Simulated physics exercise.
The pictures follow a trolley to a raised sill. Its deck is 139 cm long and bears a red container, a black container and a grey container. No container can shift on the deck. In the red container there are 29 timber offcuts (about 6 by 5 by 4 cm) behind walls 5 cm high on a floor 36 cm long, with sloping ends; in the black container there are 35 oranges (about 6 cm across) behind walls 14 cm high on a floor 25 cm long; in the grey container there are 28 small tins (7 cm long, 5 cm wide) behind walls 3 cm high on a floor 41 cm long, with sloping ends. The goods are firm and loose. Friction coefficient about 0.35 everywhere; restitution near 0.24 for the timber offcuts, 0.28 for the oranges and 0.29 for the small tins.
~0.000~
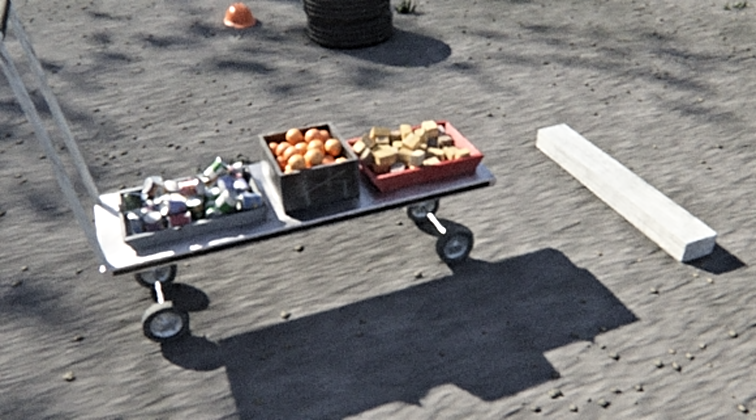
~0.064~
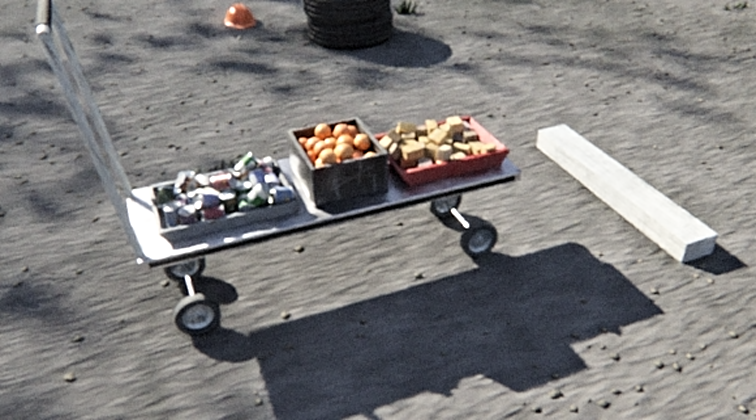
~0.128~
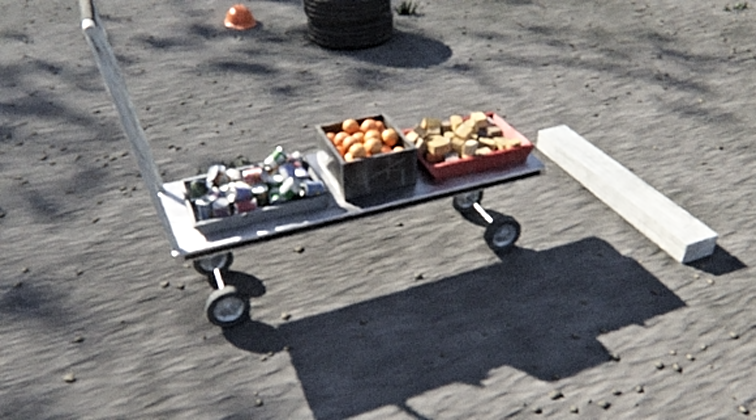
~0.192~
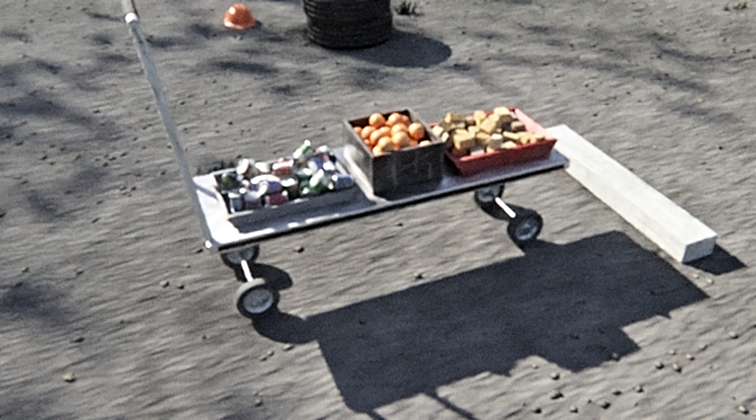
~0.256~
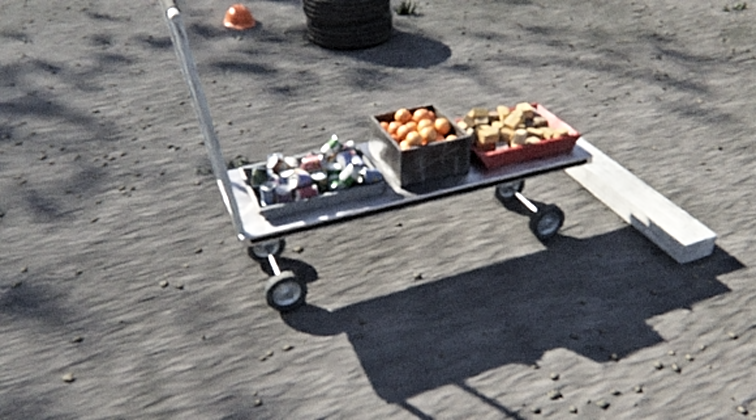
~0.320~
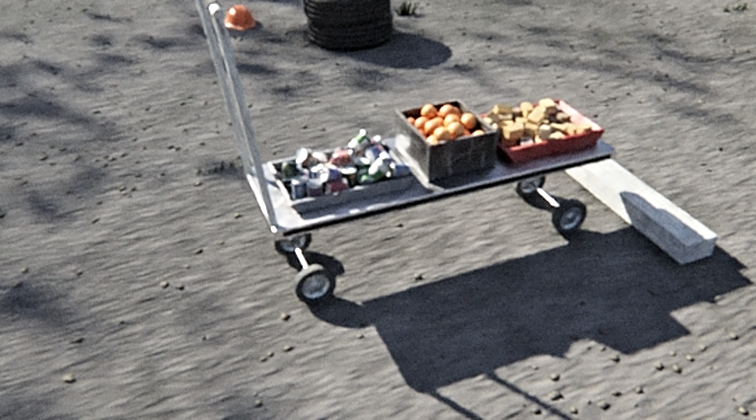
On sunlit grey, gritty ground, a flat trolley with an upright handle carries a grey container of small tins, a black one of oranges and a red one of timber offcuts. It rolls steadily rightward, closing the gap to a pale raised sill, with everything still inside the containers.
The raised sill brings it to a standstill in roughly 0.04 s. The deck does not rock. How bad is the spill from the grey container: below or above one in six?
It sheds over a sixth of them.
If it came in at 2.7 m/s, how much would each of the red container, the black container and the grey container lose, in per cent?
Then red container 50, black container 10, grey container 40 per cent.
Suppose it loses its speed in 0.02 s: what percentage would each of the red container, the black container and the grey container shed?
In that case red container 30, black container 0, grey container 30 per cent.
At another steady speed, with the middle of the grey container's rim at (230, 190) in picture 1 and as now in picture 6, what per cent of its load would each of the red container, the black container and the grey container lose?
Then red container 0, black container 0, grey container 20 per cent.
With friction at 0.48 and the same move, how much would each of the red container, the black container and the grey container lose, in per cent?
Then red container 20, black container 0, grey container 20 per cent.
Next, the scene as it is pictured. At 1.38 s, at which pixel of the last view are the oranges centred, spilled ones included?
Around (495, 123).
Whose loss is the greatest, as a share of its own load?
It is the grey container.
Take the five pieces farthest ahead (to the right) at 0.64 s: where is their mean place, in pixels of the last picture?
Near (623, 91).
After 0.42 s, impact.
After 0.52 s, the red container has all 29, the black container has all 35 and the grey container has all 28.
After 0.64 s, the red container is down by 4 of 29, the black container has all 35 and the grey container is down by 6 of 28.
After 0.87 s, the red container is down by 4 of 29, the black container has all 35 and the grey container is down by 7 of 28.
When it is over (at 1.38 s), the red container is down by 4 of 29, the black container has all 35 and the grey container is down by 8 of 28. Asked share, 8 of 28, 29 per cent.
